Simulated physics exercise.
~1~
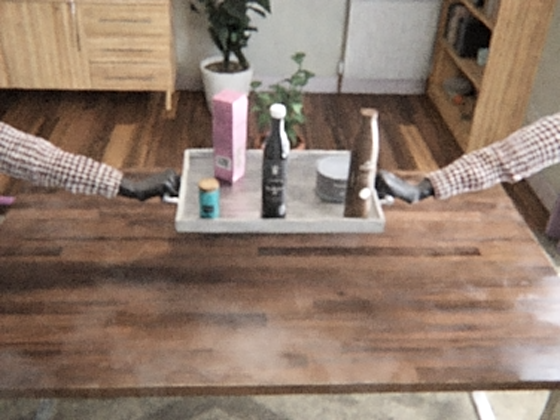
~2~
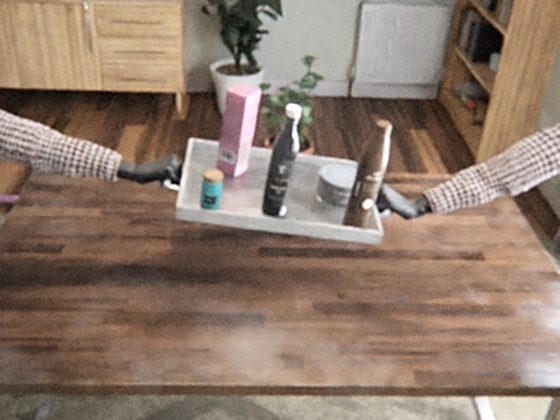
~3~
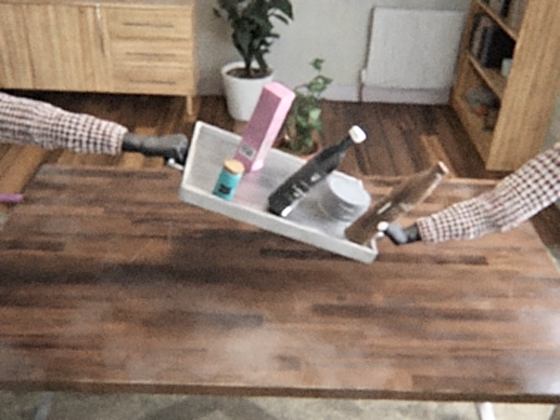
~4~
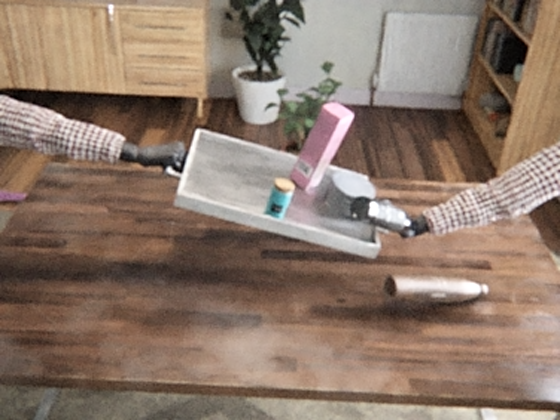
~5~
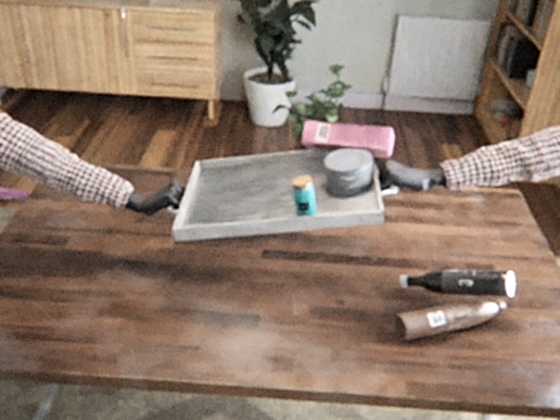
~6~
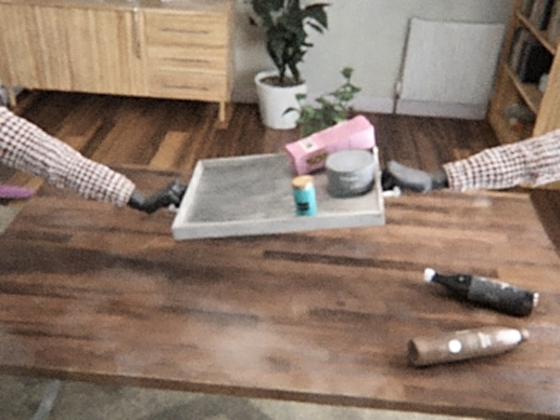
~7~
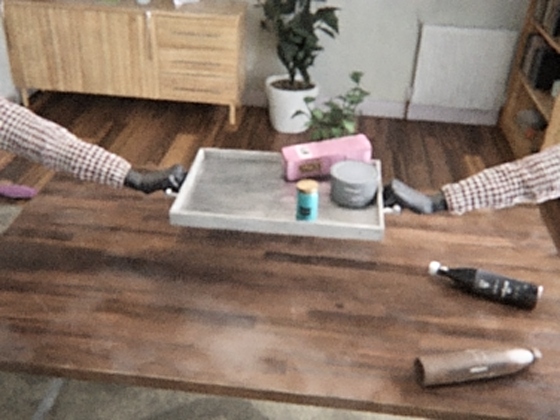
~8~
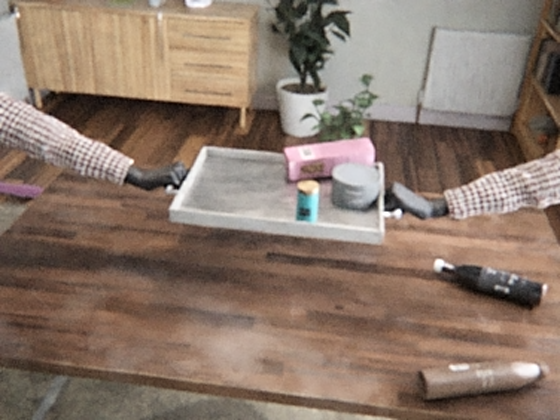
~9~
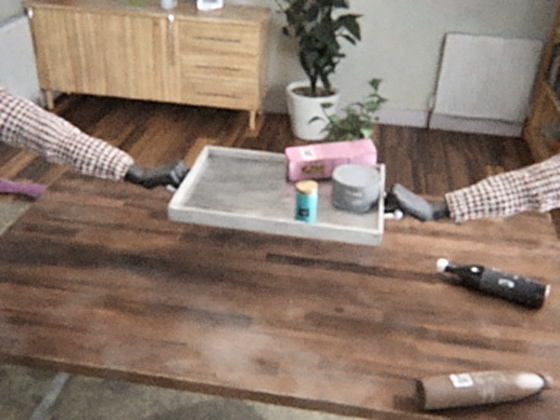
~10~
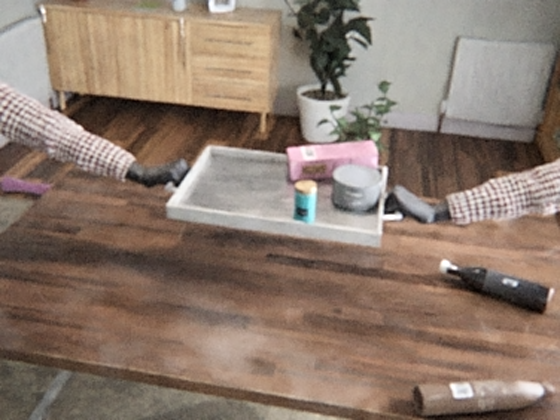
A tray tips right, dropping two bottles onto the table, then levels with three items aboard.
